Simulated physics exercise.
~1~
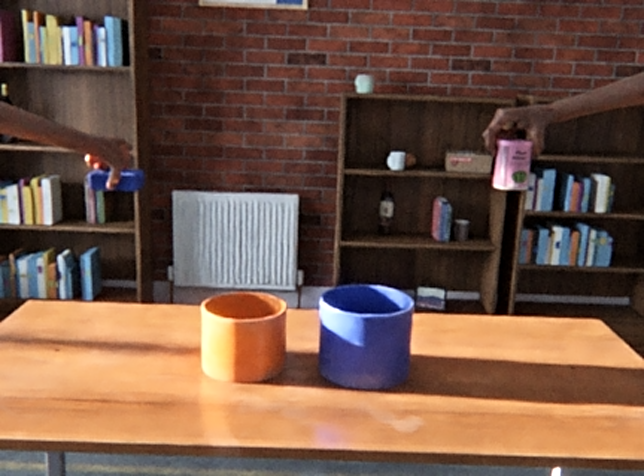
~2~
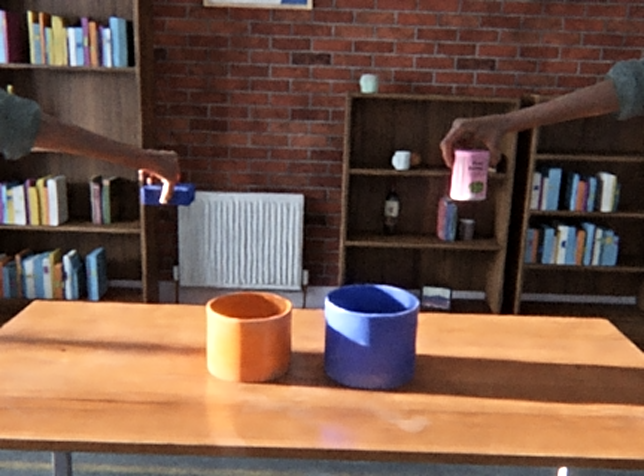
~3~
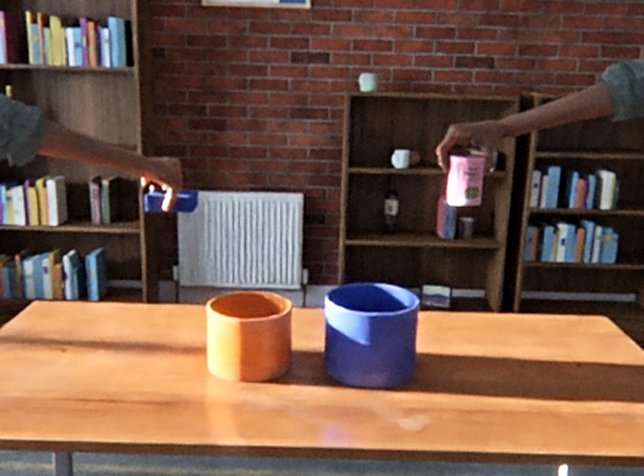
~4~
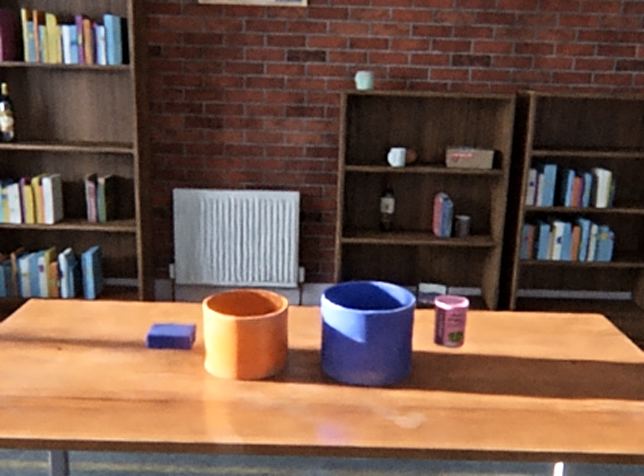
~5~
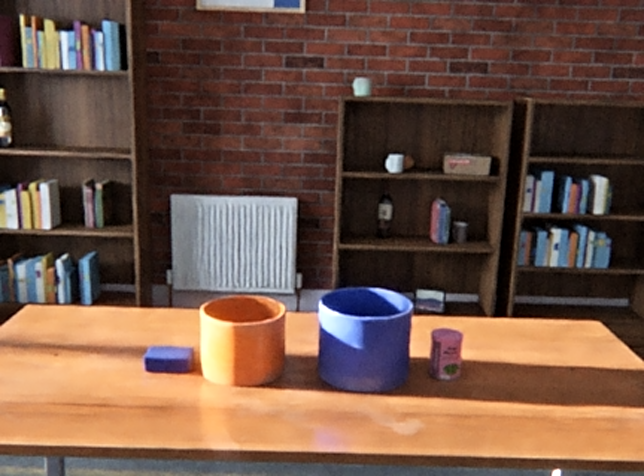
Two hands holding a blue sponge and a pink tin move inward above a table with an orange container and a blue one, then release them; the sponge ends up on the table left of the orange container, and the tin upright to the right of the blue one.
